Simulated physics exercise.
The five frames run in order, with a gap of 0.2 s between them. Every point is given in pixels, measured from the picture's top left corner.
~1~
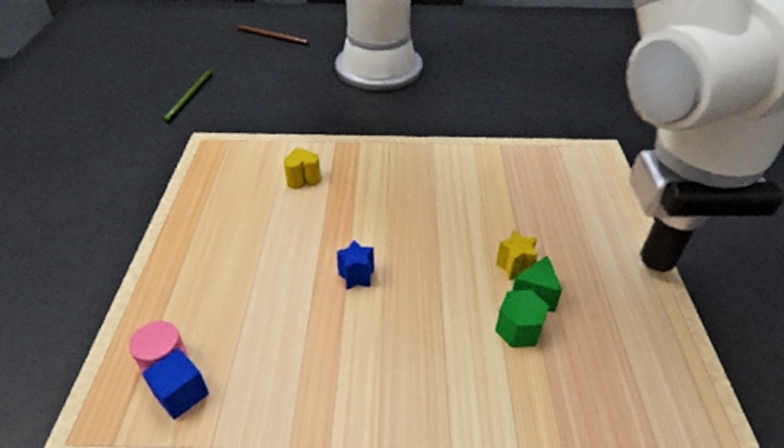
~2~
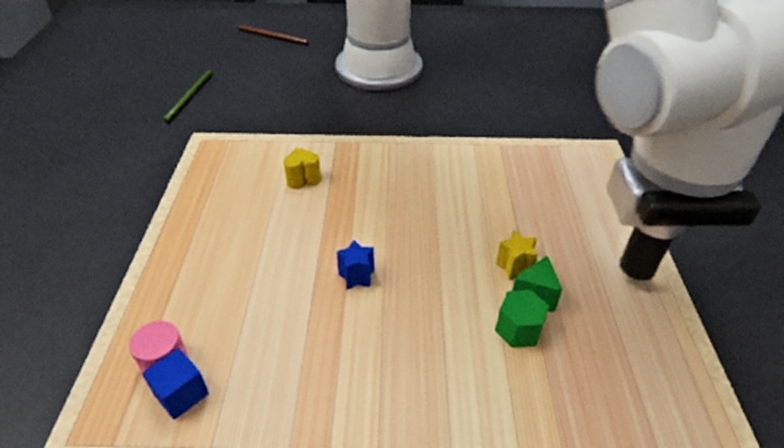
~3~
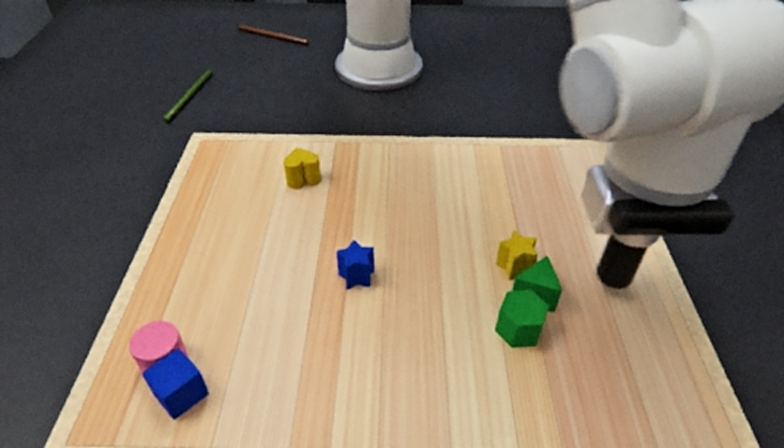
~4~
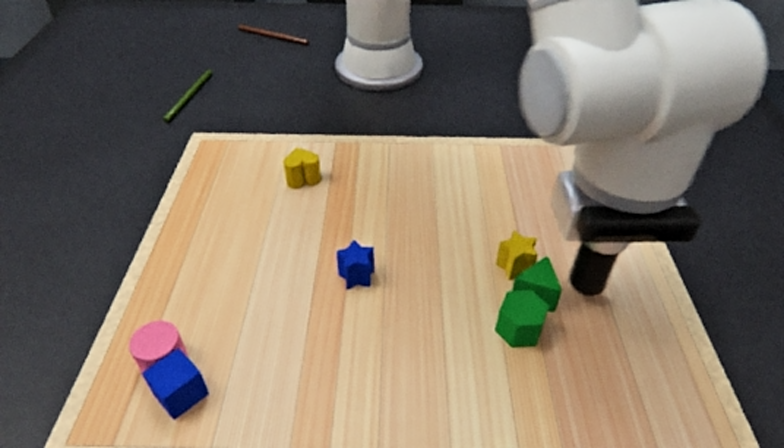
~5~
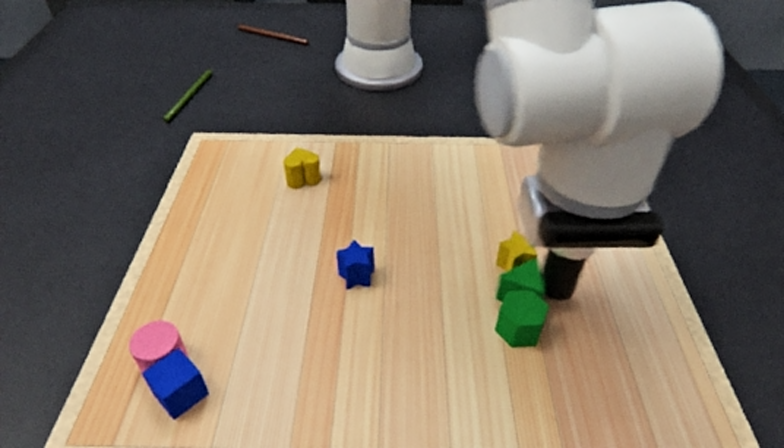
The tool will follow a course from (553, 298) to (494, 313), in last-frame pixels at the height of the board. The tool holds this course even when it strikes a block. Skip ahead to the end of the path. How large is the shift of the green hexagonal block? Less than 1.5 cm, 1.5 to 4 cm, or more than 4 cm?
It slides somewhere between 1.5 and 4 cm.
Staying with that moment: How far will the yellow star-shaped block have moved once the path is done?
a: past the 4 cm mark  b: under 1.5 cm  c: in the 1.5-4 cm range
b - under 1.5 cm.
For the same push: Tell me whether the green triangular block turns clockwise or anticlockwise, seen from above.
Direction: Clockwise.
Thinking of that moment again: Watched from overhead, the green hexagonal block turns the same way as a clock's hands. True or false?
That statement is not accurate.
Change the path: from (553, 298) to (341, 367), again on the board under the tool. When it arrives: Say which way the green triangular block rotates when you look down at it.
It turns clockwise.
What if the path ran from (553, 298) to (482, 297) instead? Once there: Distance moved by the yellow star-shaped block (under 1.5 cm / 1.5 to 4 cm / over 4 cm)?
Below 1.5 cm.
What follows on the original path. Halfway along, tool (526, 294); green hexagonal block (514, 314), turned 40° anticlockwise; green triangular block (495, 279).
At the end, tool (496, 302); yellow star-shaped block in place; green hexagonal block (502, 327), turned 85° anticlockwise; green triangular block (465, 281), turned 25° clockwise.
